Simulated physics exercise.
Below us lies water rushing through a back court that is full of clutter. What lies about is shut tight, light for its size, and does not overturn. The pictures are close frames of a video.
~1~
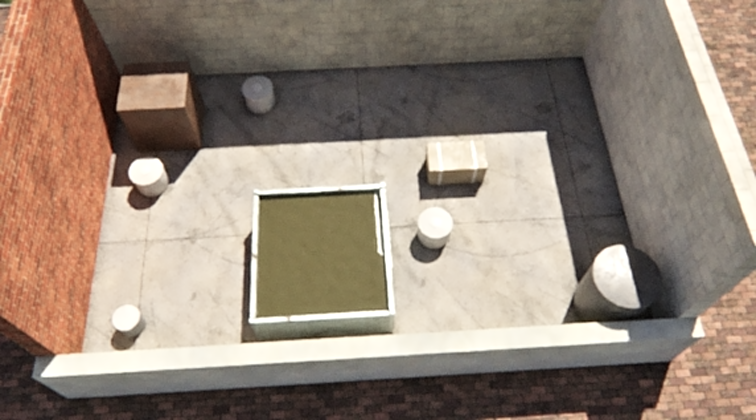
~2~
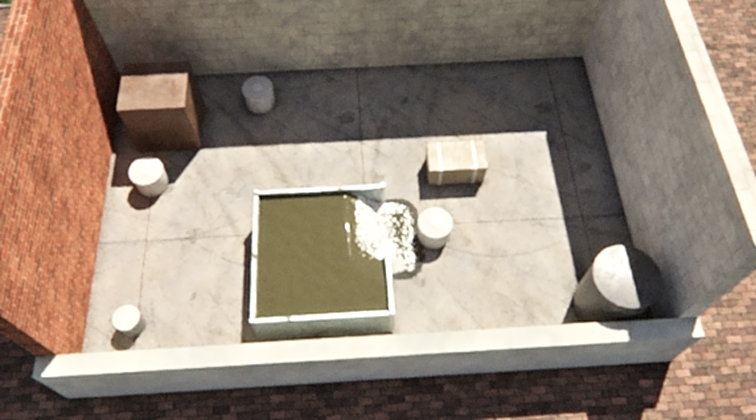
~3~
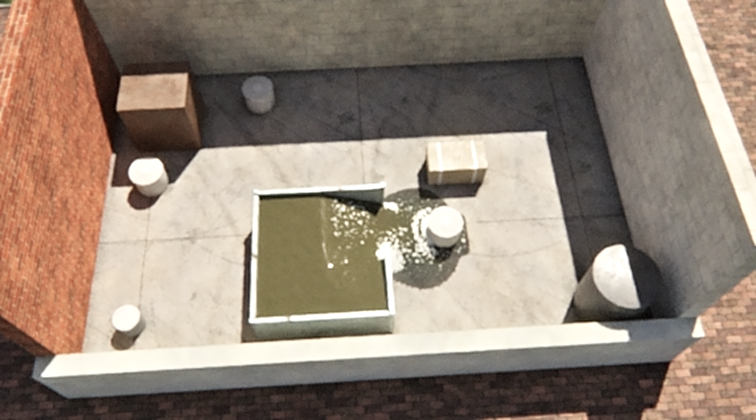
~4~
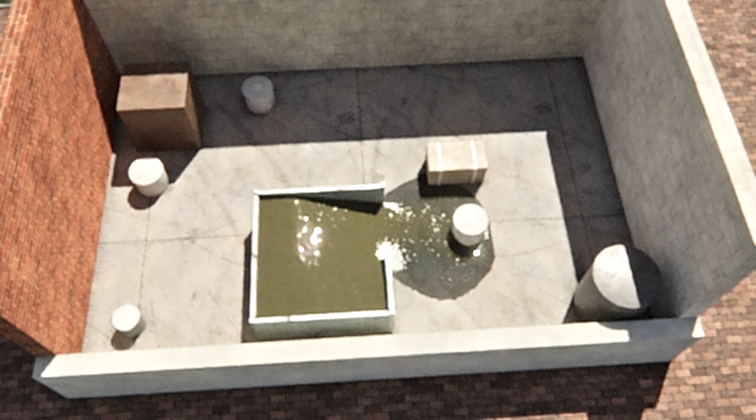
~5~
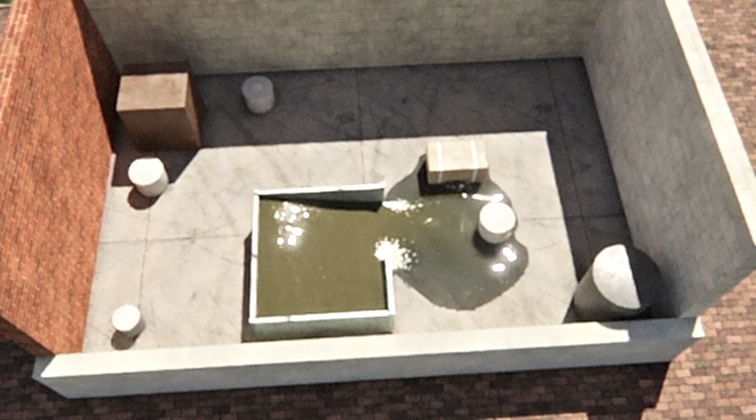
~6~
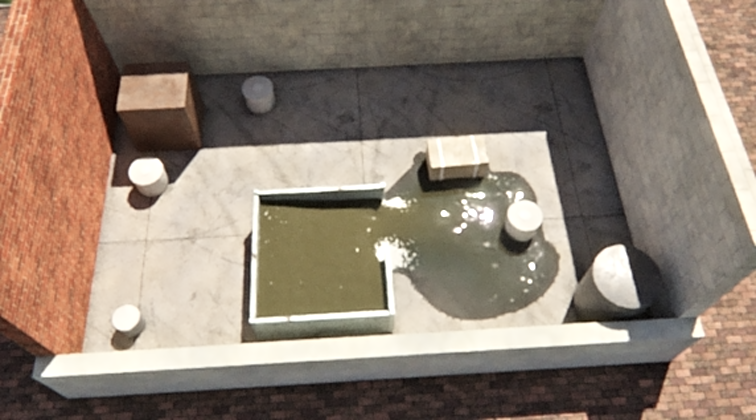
A walled court of pale stone slabs, with a brick wall at left, is seen from high above by a still camera. A square tank of murky green water sits near the middle, with white tubs around it, a brown box at upper left, and a tan trunk and rounded grey shape at right. Water bursts from the tank's right side, spreads in a dark, glinting pool, and pushes the nearest tub rightward, while the trunk barely shifts.
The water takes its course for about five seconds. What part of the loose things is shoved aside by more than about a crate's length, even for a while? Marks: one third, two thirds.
It is from one to two thirds.
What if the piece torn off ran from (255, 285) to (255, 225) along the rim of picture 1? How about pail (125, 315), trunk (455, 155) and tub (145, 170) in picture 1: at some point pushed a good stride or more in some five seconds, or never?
One after the other: That far or more, never so far, pushed that far.
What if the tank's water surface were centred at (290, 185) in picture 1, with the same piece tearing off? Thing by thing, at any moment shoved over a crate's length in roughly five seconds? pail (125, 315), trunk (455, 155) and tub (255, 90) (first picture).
In turn: Under that, pushed that far, under that.
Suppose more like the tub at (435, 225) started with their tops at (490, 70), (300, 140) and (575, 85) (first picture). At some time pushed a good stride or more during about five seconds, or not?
One after the other: That far or more, short of that, moved that far.
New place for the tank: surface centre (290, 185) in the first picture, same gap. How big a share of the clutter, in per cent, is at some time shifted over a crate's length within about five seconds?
Near 20 in a hundred.
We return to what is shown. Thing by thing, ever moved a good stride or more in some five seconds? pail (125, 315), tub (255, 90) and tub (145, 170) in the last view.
As listed: No, not that far, short of that.
A moment on, 1 of 5 are well off their spots; 0 afloat.
Next, 2 of 5 are well off their spots; 2 afloat.
Later, 2 of 5 are well off their spots; 1 afloat.
In the end, 2 of 5 are well off their spots, and 2 have been at some point; 2 afloat.
